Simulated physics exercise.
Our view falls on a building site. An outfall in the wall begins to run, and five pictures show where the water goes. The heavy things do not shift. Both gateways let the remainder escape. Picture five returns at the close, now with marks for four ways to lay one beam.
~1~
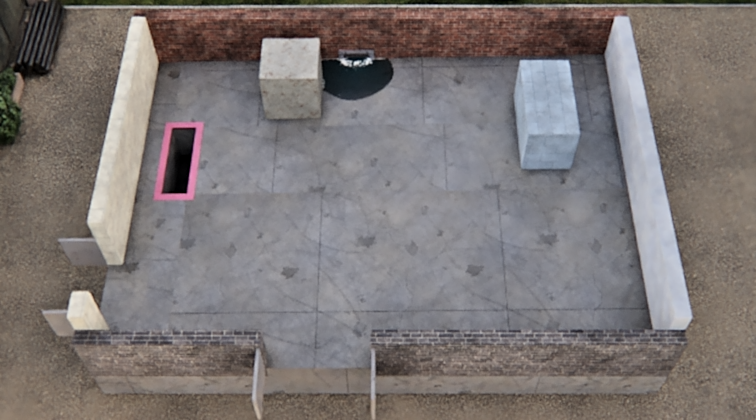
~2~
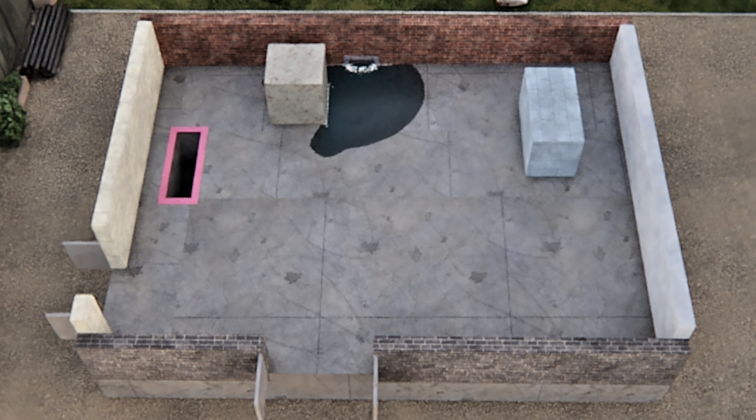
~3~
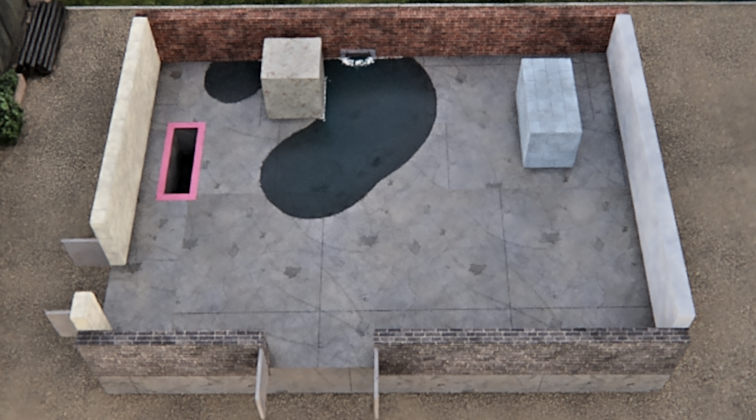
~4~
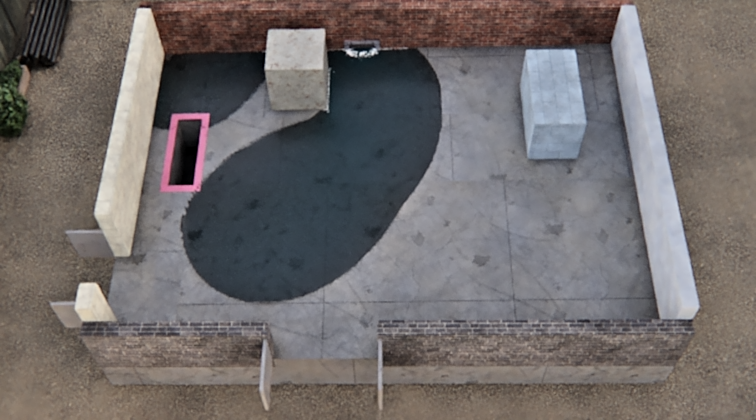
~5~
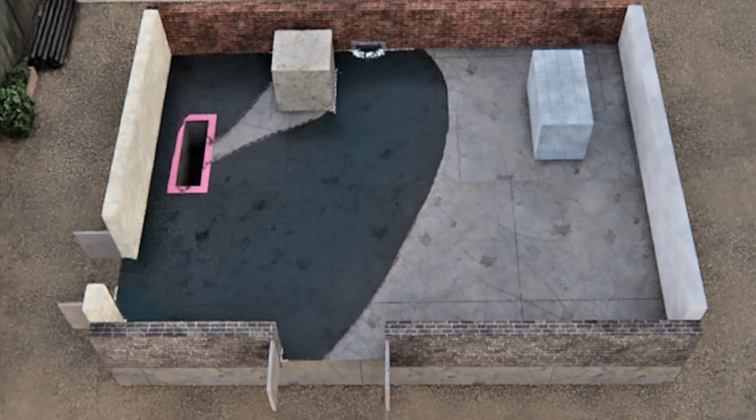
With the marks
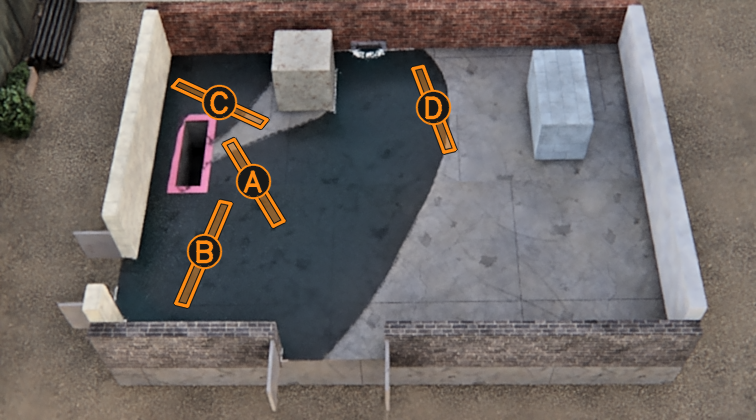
Dark water spreads from the back wall across the concrete floor, reaching the pink-edged pit.
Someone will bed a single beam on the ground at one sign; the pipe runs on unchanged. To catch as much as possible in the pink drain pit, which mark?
Place A does it best.
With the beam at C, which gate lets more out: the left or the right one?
More leaves on the left.
On the marked copy, A from (229, 141) to (278, 223); B from (181, 304) to (225, 202); C from (175, 83) to (263, 123); D from (417, 67) to (449, 150).
For place A, about 20 % of the stream goes into the pink drain pit, about 80 % out by the gates.
For place B, about 12 % of the stream goes into the pink drain pit, about 88 % out by the gates.
For place C, about 9 % of the stream goes into the pink drain pit, about 90 % out by the gates.
For place D, about 12 % of the stream goes into the pink drain pit, about 88 % out by the gates.
